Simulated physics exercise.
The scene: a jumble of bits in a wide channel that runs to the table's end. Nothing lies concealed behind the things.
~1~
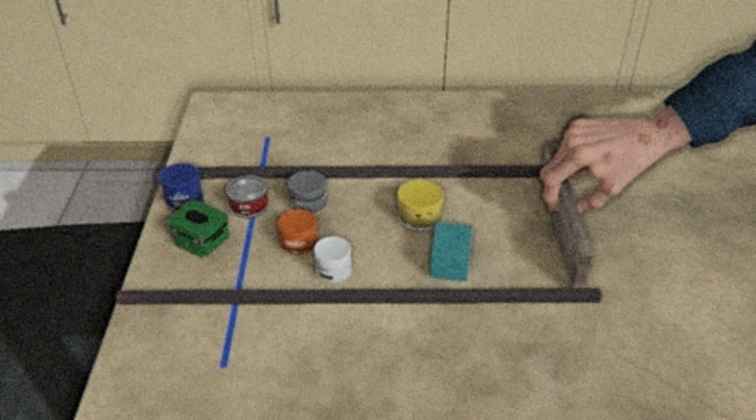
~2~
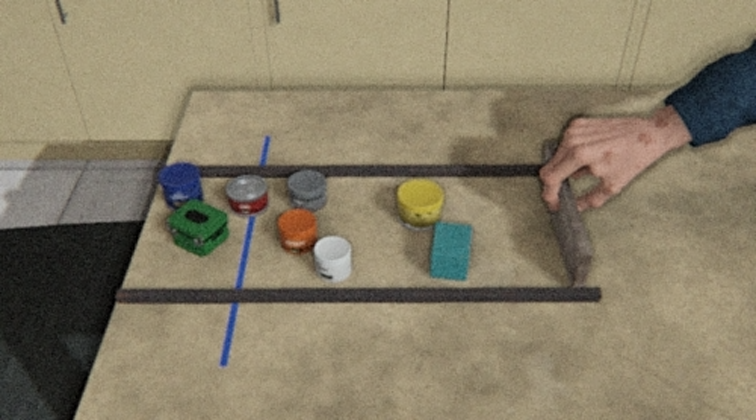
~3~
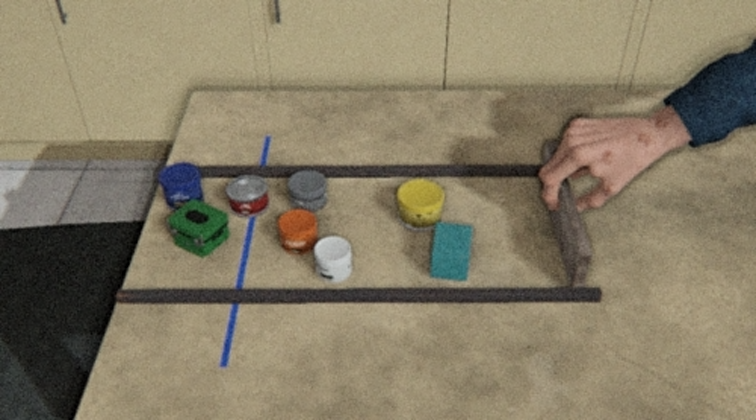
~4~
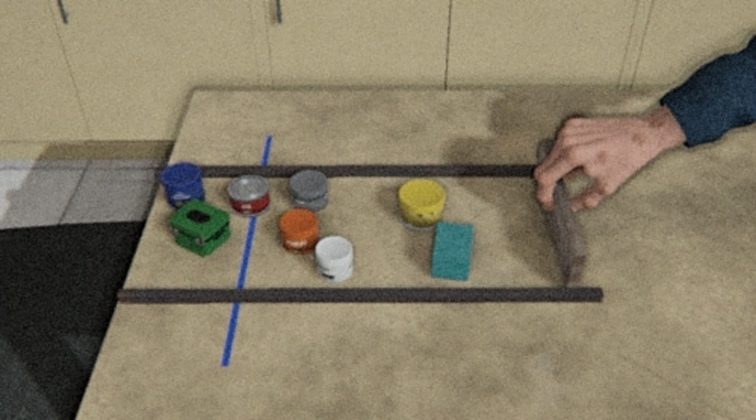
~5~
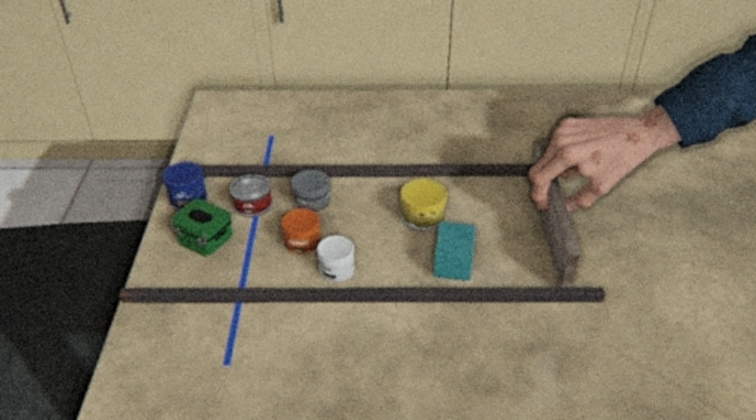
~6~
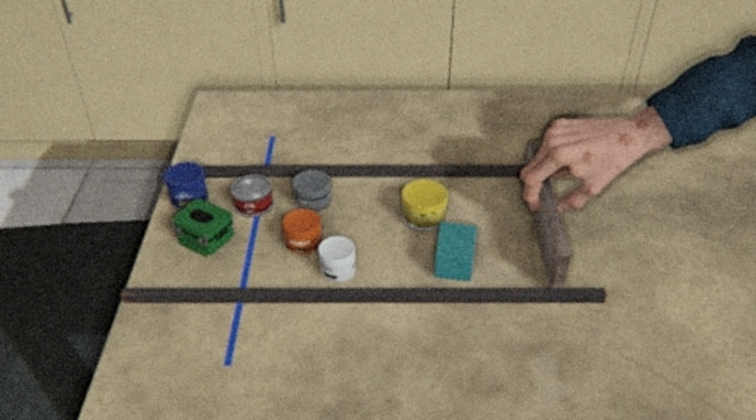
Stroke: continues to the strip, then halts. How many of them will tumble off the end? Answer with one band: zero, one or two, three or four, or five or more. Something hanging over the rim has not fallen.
Zero.
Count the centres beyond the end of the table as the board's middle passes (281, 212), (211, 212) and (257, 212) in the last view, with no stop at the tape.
0; 2; 0.
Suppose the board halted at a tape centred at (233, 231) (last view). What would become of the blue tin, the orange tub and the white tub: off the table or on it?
The blue tin goes over; the orange tub stays on; the white tub holds on.
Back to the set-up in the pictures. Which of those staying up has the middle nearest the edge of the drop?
Result - the blue tin.
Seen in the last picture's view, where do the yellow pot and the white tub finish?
Yellow pot at (233, 206), white tub at (190, 261).
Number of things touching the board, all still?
I count 3 of them.
Early on, none off yet; blue tin at rest near (187, 186); green case at rest near (204, 228); red tin at rest near (253, 196).
Finally, the number that fall off is zero.
